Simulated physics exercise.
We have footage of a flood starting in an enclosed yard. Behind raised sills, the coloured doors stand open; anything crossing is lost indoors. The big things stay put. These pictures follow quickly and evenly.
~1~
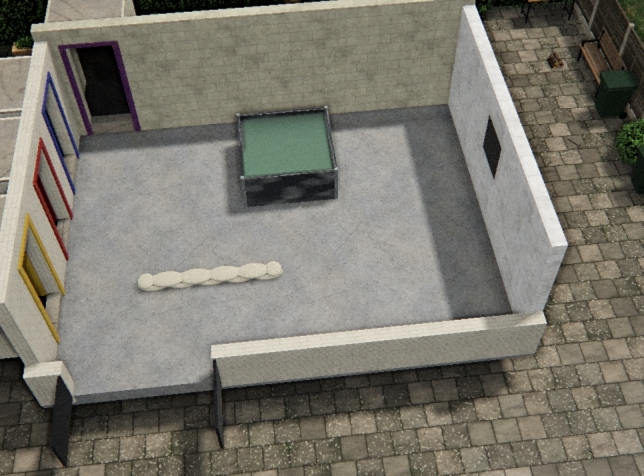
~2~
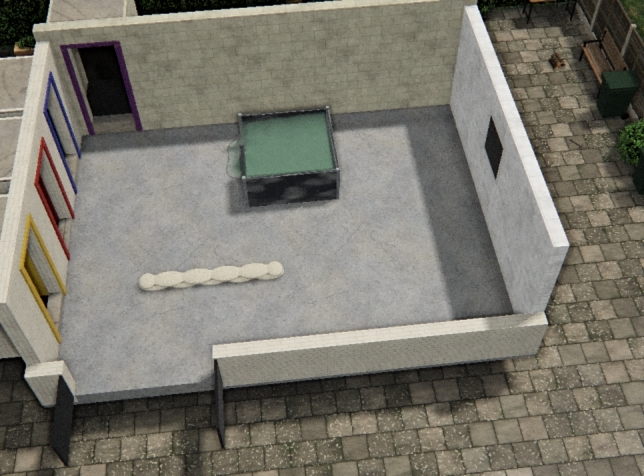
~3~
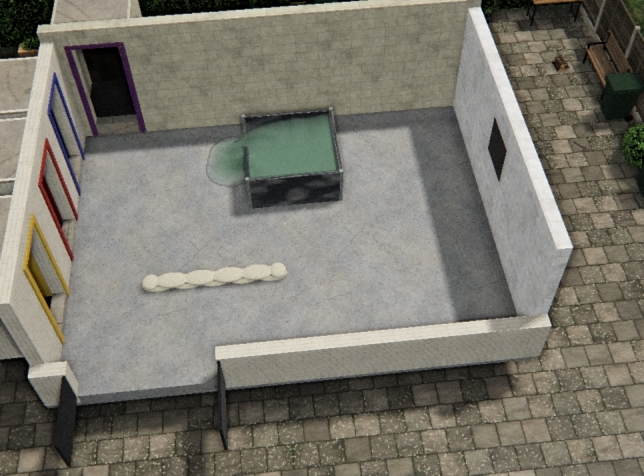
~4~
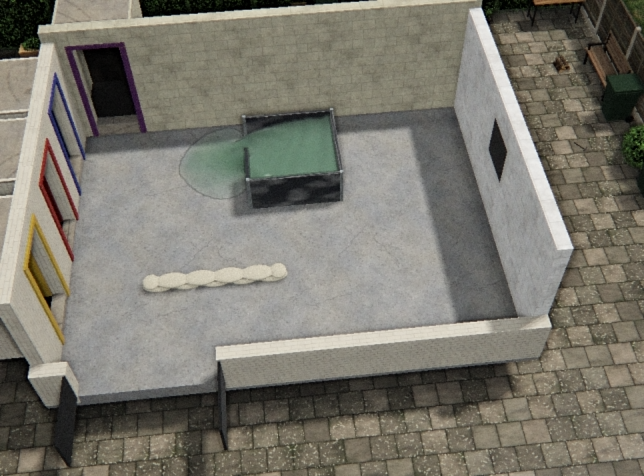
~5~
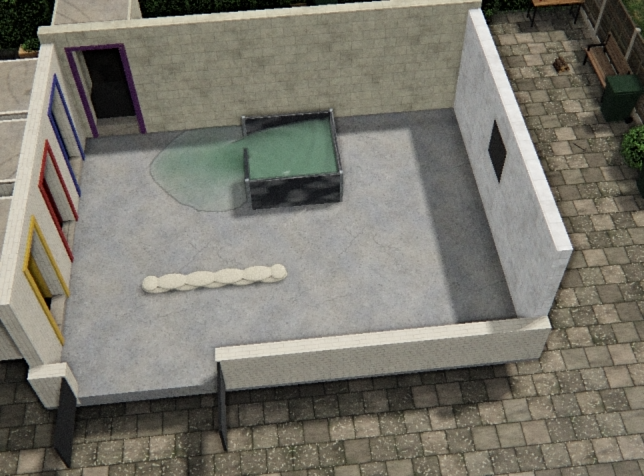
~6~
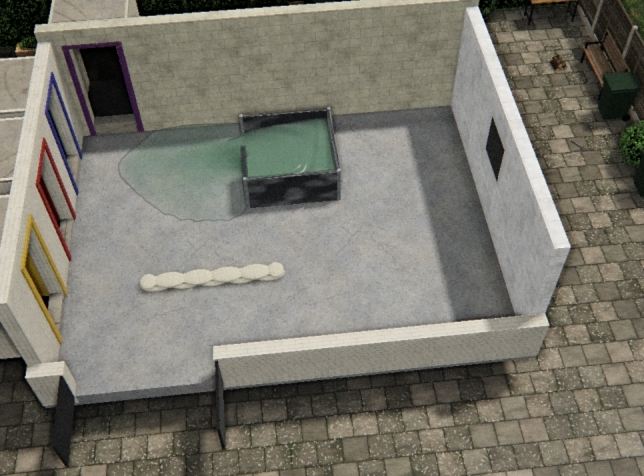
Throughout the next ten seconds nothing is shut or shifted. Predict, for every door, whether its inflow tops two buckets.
Red door: Tops two buckets; purple door: Does not top two buckets; yellow door: Does not top two buckets; blue door: Tops two buckets.
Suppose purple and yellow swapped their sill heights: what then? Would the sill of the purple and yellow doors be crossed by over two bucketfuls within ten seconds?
With that change, the purple one goes past the mark and the yellow one falls below the mark.
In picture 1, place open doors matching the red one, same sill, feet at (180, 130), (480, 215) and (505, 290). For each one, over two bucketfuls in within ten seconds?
Each in turn, the new doors: Breaks the limit, remains within bounds, remains within bounds.
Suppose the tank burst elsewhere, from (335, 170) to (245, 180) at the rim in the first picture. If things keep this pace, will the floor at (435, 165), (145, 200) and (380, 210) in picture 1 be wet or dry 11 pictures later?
Taking the points in order: Unwetted, unwetted and unwetted.
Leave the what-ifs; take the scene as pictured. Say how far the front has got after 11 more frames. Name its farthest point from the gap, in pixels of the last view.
About (66, 297).
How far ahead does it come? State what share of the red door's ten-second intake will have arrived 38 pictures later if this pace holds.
Share at that point: Roughly 95 %.
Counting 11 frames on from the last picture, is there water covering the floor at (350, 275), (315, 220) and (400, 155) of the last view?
Result, as listed: Not wetted / not wetted / not wetted.
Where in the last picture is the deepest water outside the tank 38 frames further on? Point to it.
Somewhere near (57, 385), I think.
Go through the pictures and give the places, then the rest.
The first frame shows still water in the tank at (286, 145).
In the second frame, water pours out at (244, 149) and has run to (234, 143).
In the third frame, the front is at (210, 172), out from the gap at (248, 152).
In the fourth frame, water pours out at (249, 153) and has run to (184, 175).
In the fifth frame, the front is at (155, 163), out from the gap at (248, 154).
In the sixth frame, the front is at (124, 162), out from the gap at (246, 152).
A moment on, water covers 20 % of the floor; the red door not reached, the purple door wet at the sill, nothing in, the yellow door not reached, the blue door under two buckets in.
Next, water covers 25 % of the floor; the red door under two buckets in, the purple door wet at the sill, nothing in, the yellow door not reached, the blue door over two buckets in.
Then, water covers 30 % of the floor; the red door over two buckets in, the purple door under two buckets in, the yellow door wet at the sill, nothing in, the blue door far over two buckets in.
Later, water covers 40 % of the floor; the red door over two buckets in, the purple door under two buckets in, the yellow door wet at the sill, nothing in, the blue door far over two buckets in.
In the end, water covers 55 % of the floor; the red door over two buckets in, the purple door under two buckets in, the yellow door wet at the sill, nothing in, the blue door far over two buckets in.
